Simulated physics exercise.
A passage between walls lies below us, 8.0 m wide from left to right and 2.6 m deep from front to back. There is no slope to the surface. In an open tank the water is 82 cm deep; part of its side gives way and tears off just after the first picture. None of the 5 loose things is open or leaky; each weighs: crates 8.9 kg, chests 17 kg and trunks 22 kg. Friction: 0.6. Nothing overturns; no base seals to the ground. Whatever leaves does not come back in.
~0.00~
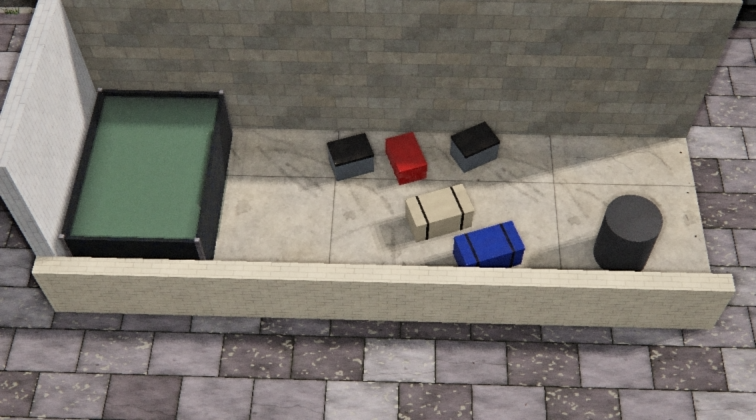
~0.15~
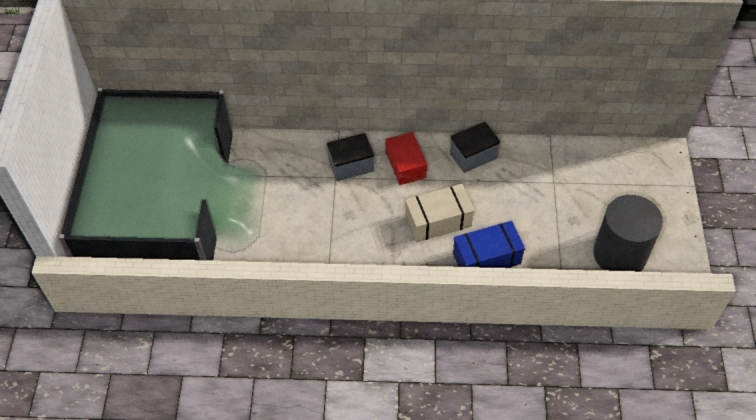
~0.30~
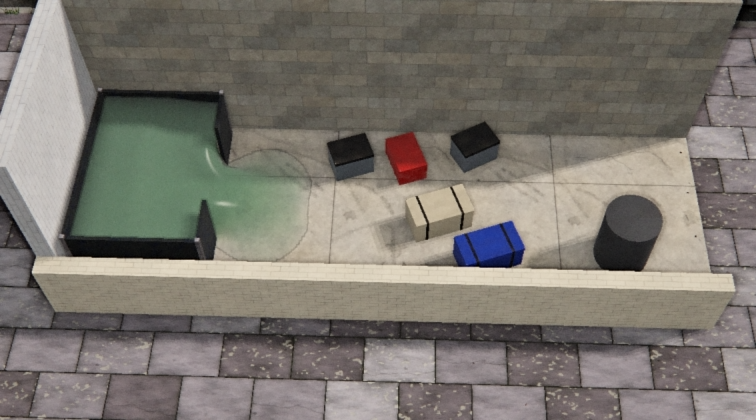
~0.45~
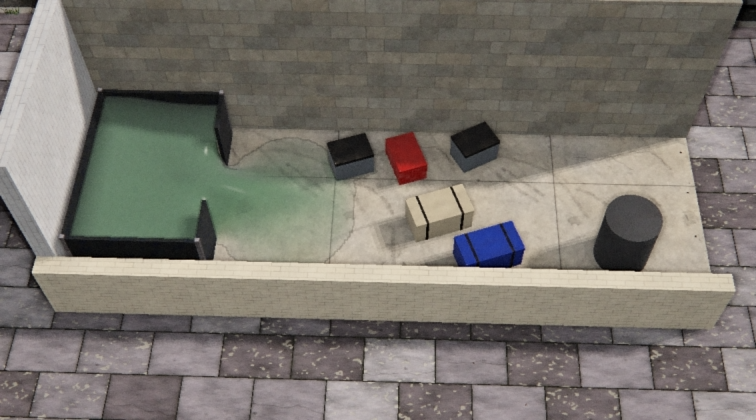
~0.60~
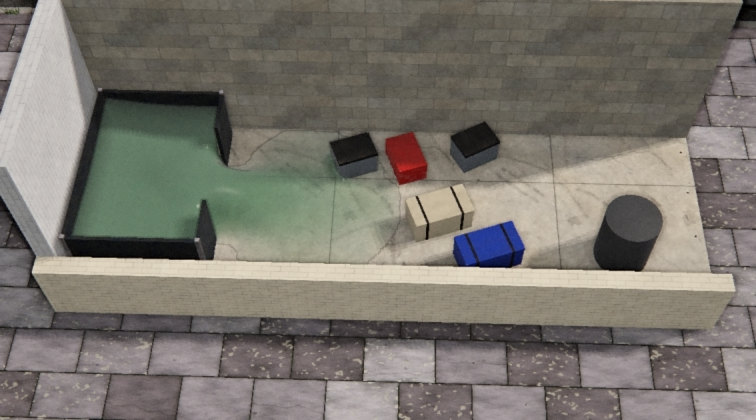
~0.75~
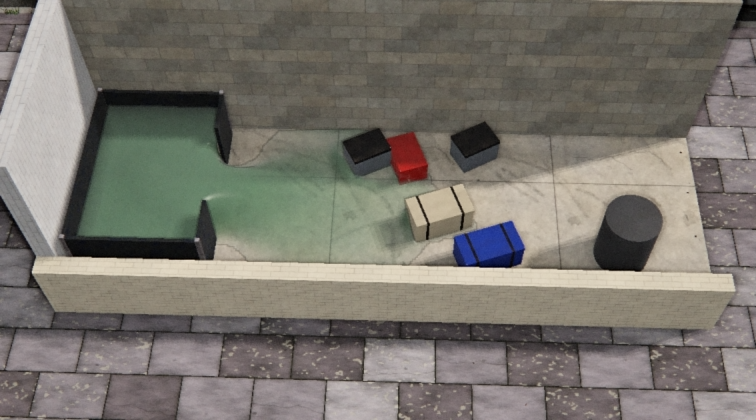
In a walled passage with a flat floor, part of an open tank's side gives way and greenish water spreads rightward across the ground, reaching the nearest black-topped box and shifting it slightly toward the red crate.
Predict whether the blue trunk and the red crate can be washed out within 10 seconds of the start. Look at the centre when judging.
Result: The blue trunk is still around, the red crate goes missing.
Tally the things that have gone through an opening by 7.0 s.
I get 4 in all.
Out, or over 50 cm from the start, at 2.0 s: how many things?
By that time the total stands at 5.
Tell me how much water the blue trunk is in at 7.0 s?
Depth: About 8 cm.
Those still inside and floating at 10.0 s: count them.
The number is 0.
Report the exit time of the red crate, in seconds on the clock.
Estimate: Close to 3.0 s.
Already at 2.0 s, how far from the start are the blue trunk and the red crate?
I'd guess about 100 cm and 150 cm by that point.
After 2.0 s the blue trunk is near (574, 250), 1.1 m from its start, afloat; the red crate is near (526, 134), 1.6 m from its start, afloat; 0 of 5 are out; 4 afloat.
After 4.5 s the blue trunk is near (577, 260), 1.1 m from its start, afloat; the red crate has gone out; 4 of 5 are out; 1 afloat.
After 7.0 s the blue trunk is near (576, 264), 1.1 m from its start, afloat; the red crate has gone out; 4 of 5 are out; 1 afloat.
After 10.0 s the blue trunk is near (576, 265), 1.1 m from its start, aground; the red crate has gone out; 4 of 5 are out; 0 afloat.
